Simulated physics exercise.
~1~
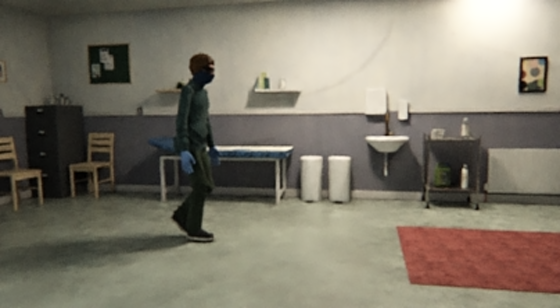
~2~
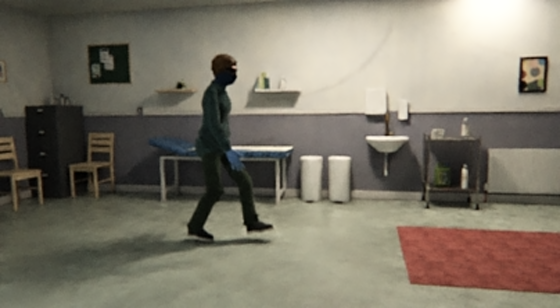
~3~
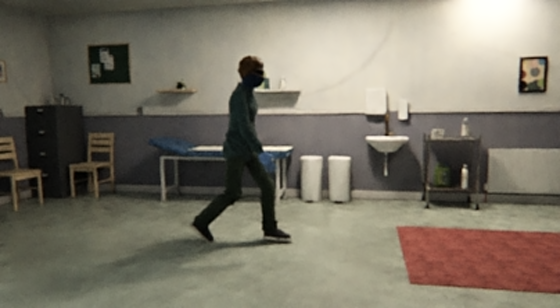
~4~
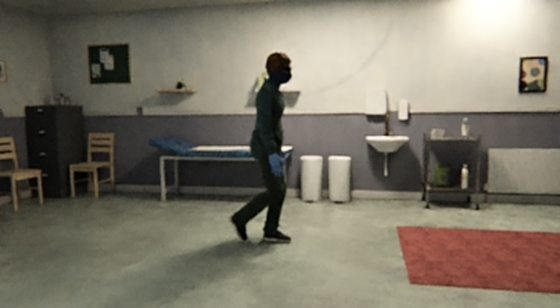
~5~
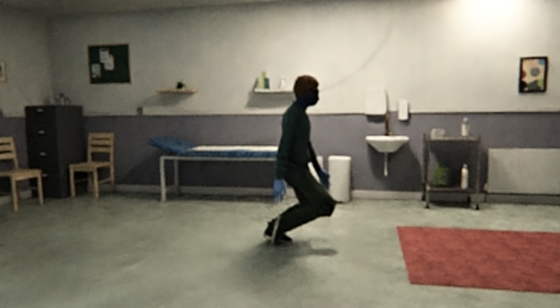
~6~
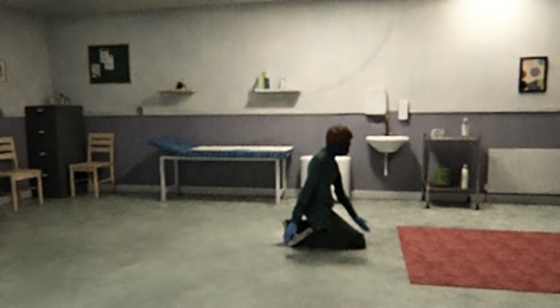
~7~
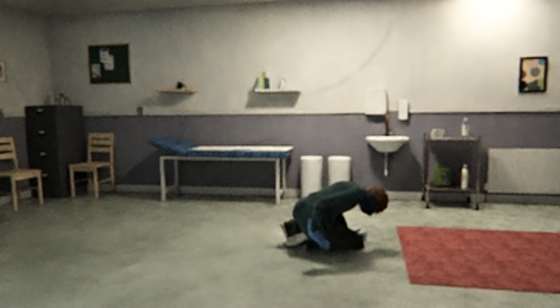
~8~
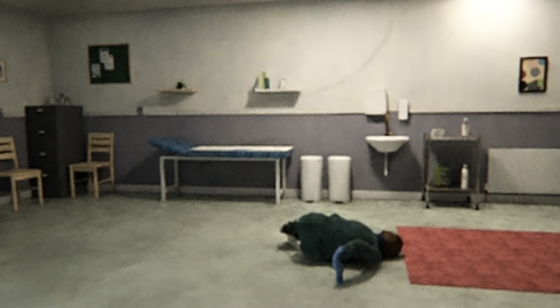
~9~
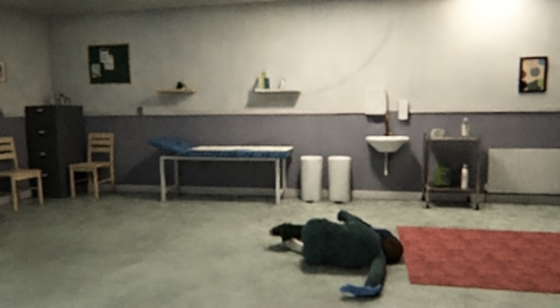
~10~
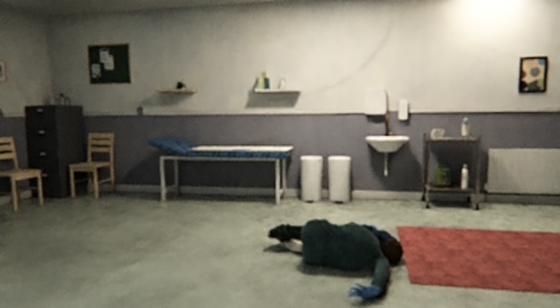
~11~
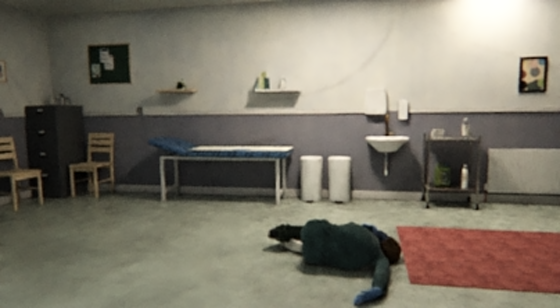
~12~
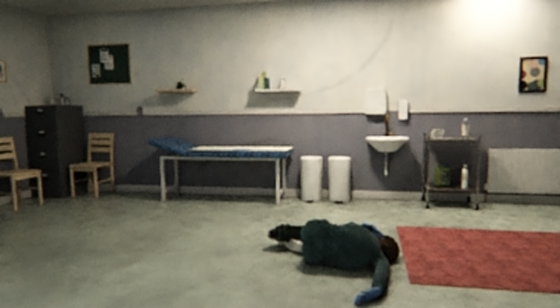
A person walks right, drops to their knees, and collapses just short of the red mat.
